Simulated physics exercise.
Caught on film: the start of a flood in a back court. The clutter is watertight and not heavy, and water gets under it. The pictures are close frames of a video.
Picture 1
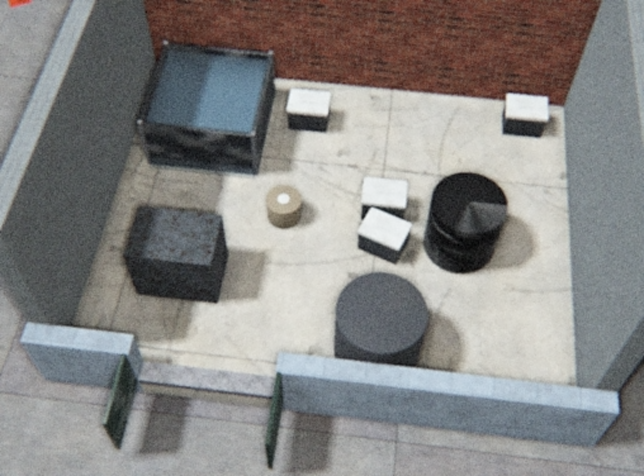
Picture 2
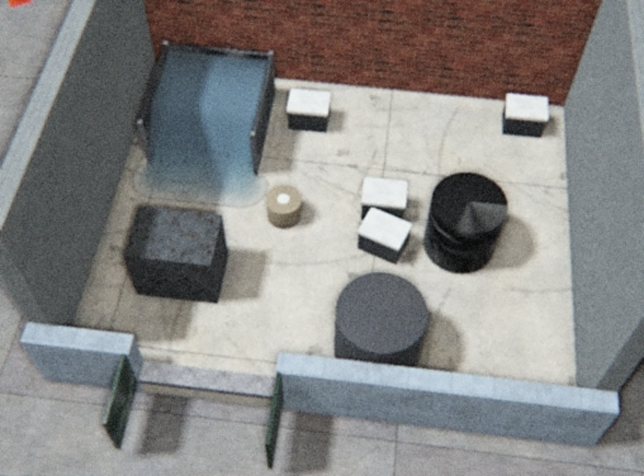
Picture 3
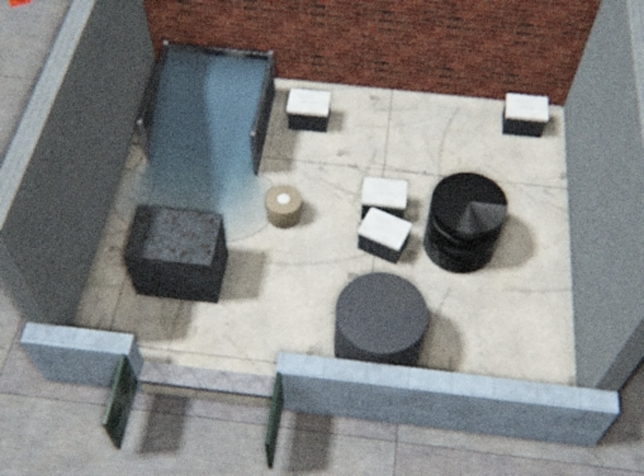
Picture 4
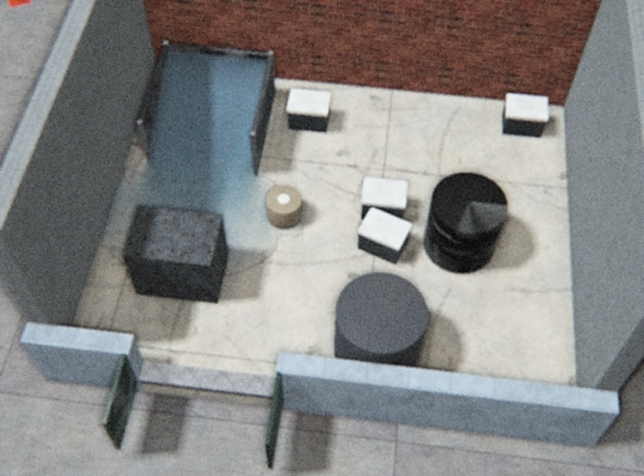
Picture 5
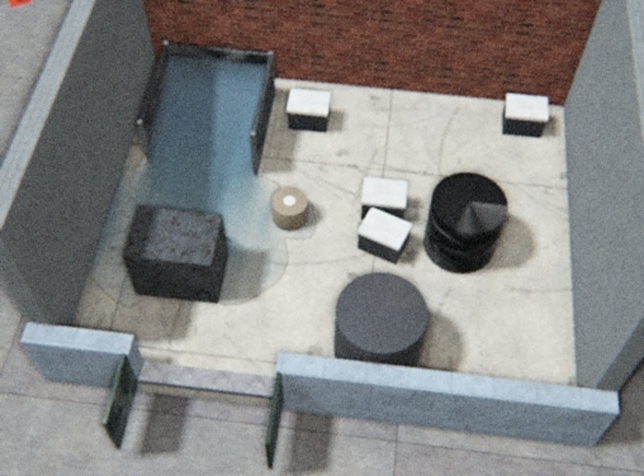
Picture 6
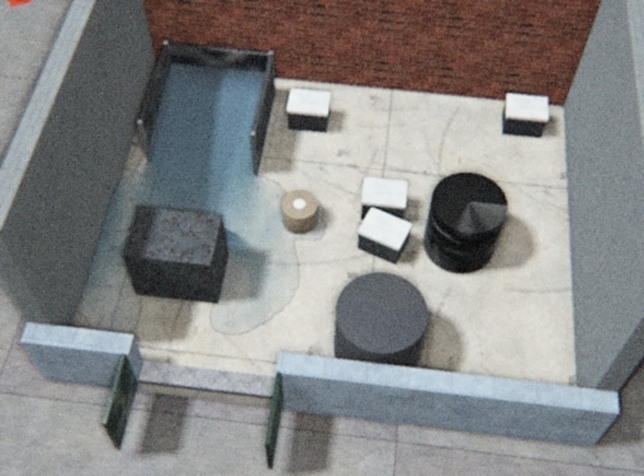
Water pours from a large open tank across the court floor, and a small round tub shifts slightly right.
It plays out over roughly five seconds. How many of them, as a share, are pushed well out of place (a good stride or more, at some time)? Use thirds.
Share: Between one and two thirds.
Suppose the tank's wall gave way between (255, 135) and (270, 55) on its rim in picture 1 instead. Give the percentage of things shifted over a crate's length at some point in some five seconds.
Roughly 80 per cent.
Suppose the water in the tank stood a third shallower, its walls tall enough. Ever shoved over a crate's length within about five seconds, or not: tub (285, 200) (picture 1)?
My call: Pushed that far.
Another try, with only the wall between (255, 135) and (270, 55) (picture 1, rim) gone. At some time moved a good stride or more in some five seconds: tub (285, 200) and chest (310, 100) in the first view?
As listed: No, moved that far.
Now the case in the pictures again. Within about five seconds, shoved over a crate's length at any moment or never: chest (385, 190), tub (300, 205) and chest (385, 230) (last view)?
One after the other: Moved that far, pushed that far, swept aside.
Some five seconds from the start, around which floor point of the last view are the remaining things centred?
Near (427, 134).
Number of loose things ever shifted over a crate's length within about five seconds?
That makes 3.
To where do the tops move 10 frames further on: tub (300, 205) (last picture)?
Near (355, 213).
A moment on, 1 of 5 are well off their spots; 0 afloat.
Next, 1 of 5 are well off their spots; 1 afloat.
Later, 2 of 5 are well off their spots; 2 afloat.
In the end, 3 of 5 are well off their spots, and 3 have been at some point; 3 afloat.
